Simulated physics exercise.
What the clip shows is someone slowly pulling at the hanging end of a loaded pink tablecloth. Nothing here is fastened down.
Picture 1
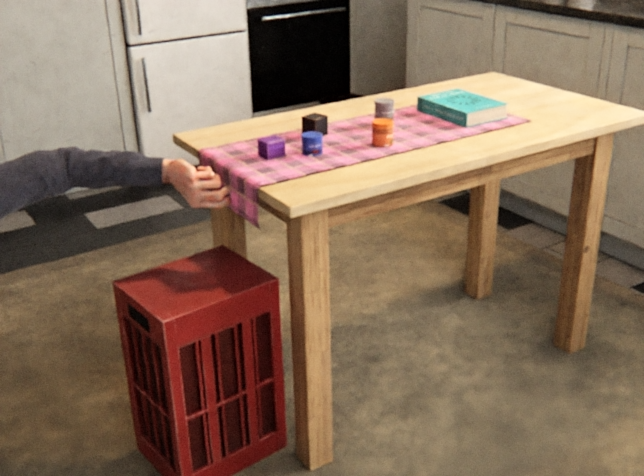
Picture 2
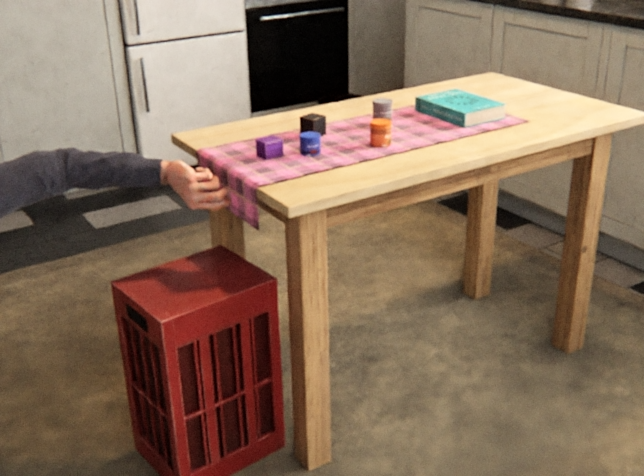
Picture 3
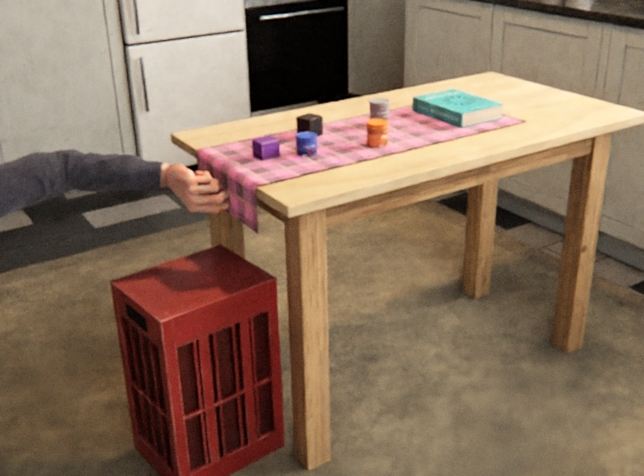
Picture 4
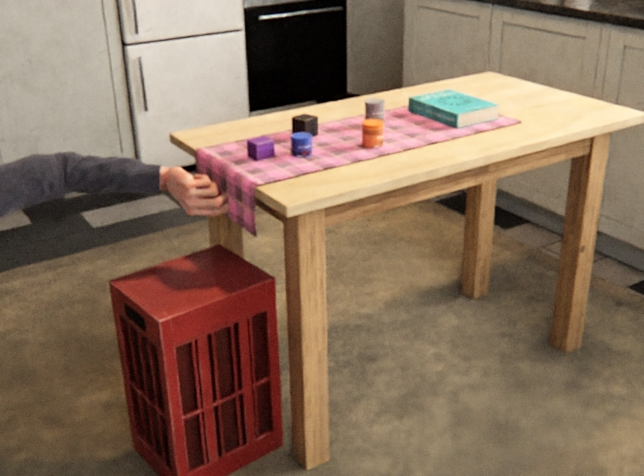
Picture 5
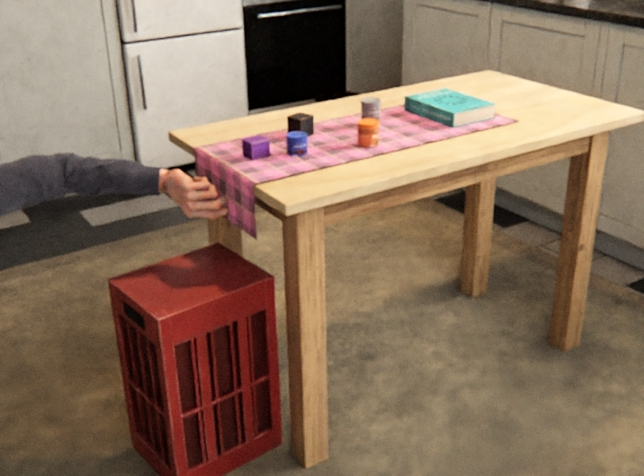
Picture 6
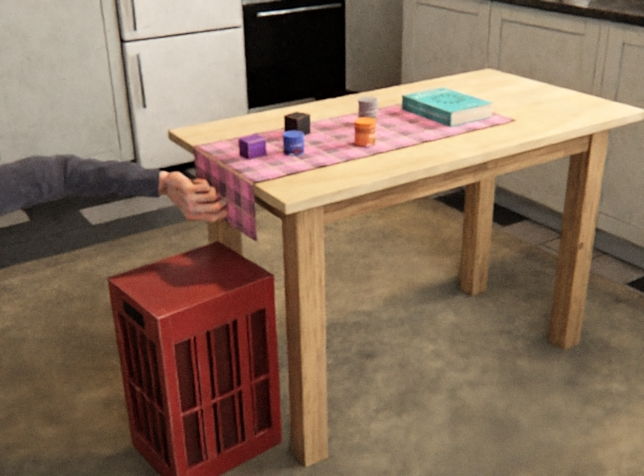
A hand slowly pulling the hanging end of a pink checked tablecloth, small pots, cubes and a teal book shifting slightly left.
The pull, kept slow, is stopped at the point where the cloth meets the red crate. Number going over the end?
The number still up top goes down by one, if you watch closely.
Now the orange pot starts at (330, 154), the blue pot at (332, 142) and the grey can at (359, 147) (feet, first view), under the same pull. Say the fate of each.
Result - orange pot retained; blue pot retained; grey can retained.
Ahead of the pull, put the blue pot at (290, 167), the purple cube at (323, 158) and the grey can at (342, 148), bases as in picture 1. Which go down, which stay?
In the end the blue pot is no longer on top, the purple cube is still on top, and the grey can is still on top.
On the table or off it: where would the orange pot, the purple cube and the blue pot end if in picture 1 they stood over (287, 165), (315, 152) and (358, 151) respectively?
The orange pot tumbles off, the purple cube holds on, the blue pot stays on.
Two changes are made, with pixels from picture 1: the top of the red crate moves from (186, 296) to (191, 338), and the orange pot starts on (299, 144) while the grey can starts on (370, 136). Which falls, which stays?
The orange pot ends up off while the grey can ends up on top.
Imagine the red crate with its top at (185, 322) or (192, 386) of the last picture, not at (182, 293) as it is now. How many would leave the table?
Totals 2, 4.
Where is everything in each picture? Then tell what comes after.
Hem (260, 230); purple cube (271, 139); blue pot (312, 135); black cube (315, 116); orange pot (383, 121); grey can (384, 100); top of the crate (186, 296), in the first picture.
Hem (259, 230); purple cube (269, 139), in the second picture.
Hem (258, 234); blue pot (307, 135), in the third picture.
Hem (256, 238); black cube (305, 117); top of the crate (183, 295), in the fourth picture.
Hem (257, 240); orange pot (368, 121), in the fifth picture.
Hem (257, 242); purple cube (252, 138); blue pot (293, 134); black cube (297, 115); orange pot (365, 121); grey can (368, 99), in the sixth picture.
A little later, hem near (227, 253); purple cube gone.
Next, hem on the crate; purple cube gone.
When it is over, hem on the crate; purple cube gone. The count of fallen things is one.
